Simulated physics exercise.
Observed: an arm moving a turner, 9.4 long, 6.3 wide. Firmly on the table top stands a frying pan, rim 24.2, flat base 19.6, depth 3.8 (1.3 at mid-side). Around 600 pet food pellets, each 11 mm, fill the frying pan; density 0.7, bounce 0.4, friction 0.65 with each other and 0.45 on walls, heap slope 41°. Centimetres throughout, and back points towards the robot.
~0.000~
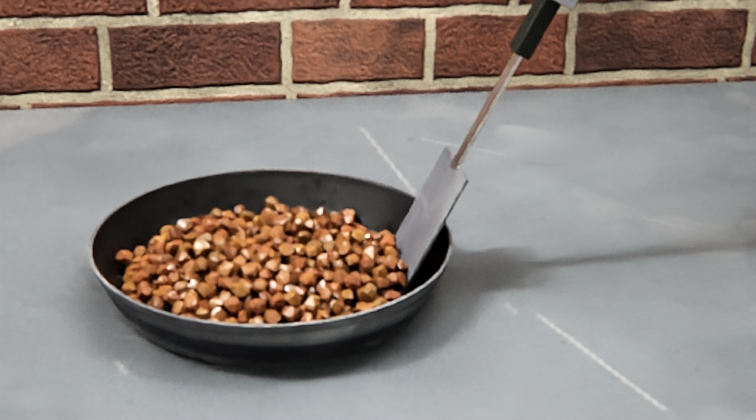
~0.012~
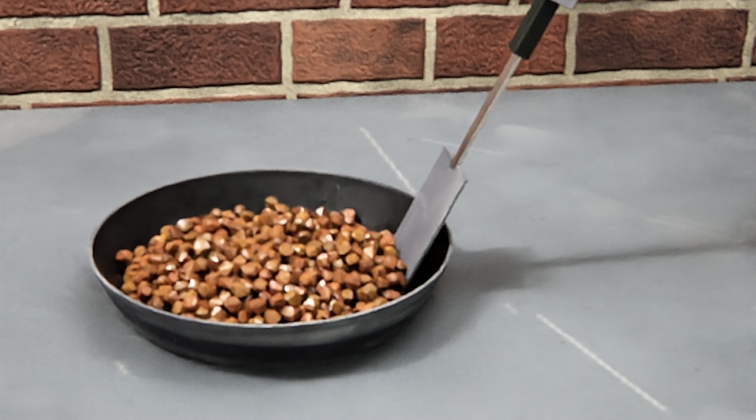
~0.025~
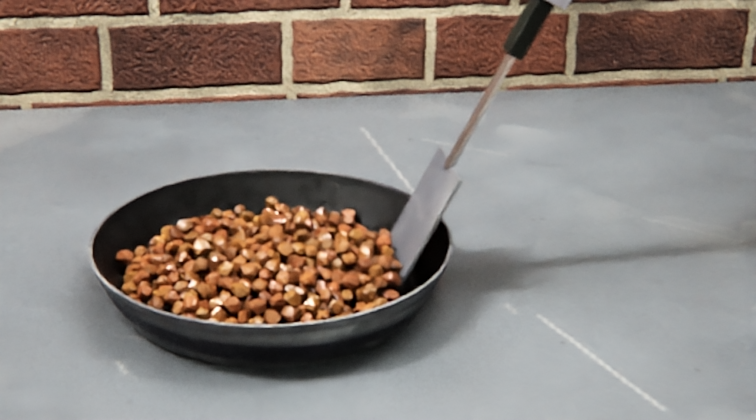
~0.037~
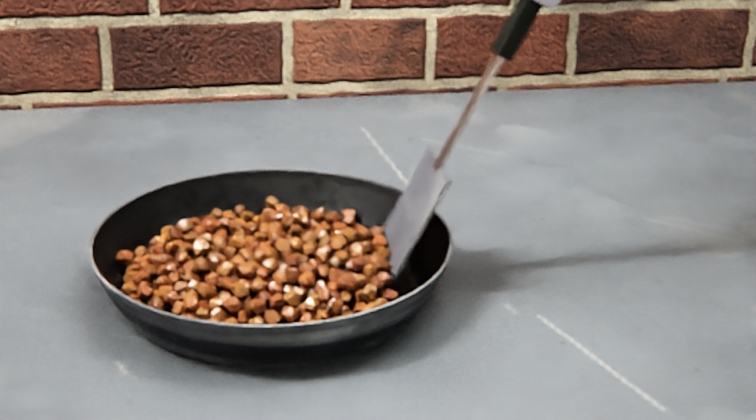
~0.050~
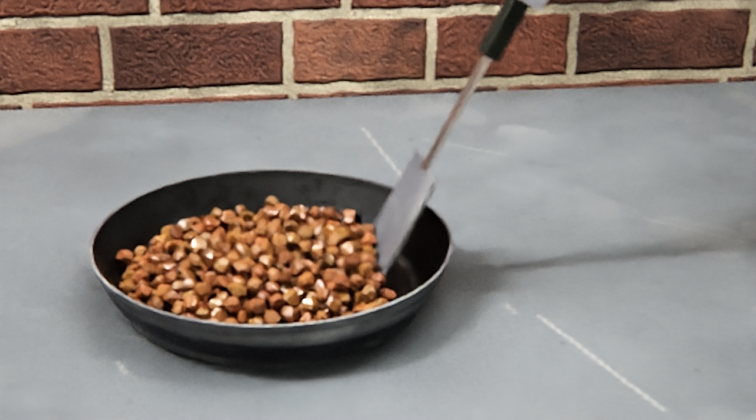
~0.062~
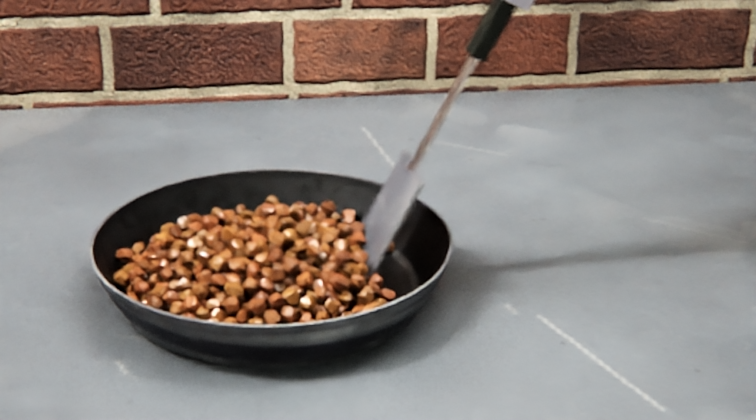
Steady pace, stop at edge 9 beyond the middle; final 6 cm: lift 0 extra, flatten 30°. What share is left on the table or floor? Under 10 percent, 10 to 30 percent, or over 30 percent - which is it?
It is under 10 percent.
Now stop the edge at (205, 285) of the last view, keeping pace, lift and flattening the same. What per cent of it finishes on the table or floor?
My guess is roughly 0 percent.
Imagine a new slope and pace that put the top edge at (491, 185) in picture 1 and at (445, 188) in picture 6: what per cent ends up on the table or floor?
Roughly 5 %.
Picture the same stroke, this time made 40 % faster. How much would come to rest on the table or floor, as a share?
Near 10 %.
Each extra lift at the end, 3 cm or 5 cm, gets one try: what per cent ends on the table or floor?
I'd say close to 10 percent for the first and close to 20 percent for the second.
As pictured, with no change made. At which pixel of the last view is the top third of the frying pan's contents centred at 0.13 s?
Around (238, 248).
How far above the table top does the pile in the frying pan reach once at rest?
Near 6.0 centimetres high.
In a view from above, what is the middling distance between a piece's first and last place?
Somewhere about 4 centimetres, I'd say.
After 0.13 s, sloping 63°, highest piece 6 above the table; 596 in the frying pan.
After 0.21 s, sloping 53°, highest piece 6 above the table; 595 in the frying pan, 1 on the blade or in flight.
After 0.44 s, sloping 33°, highest piece 6 above the table; 557 in the frying pan, 39 on the table or floor.
After 1.49 s, sloping 33°, highest piece 6 above the table; 557 in the frying pan, 39 on the table or floor.
In the end, 557 in the frying pan, 39 on the table or floor. That is 7 % on the table or floor.
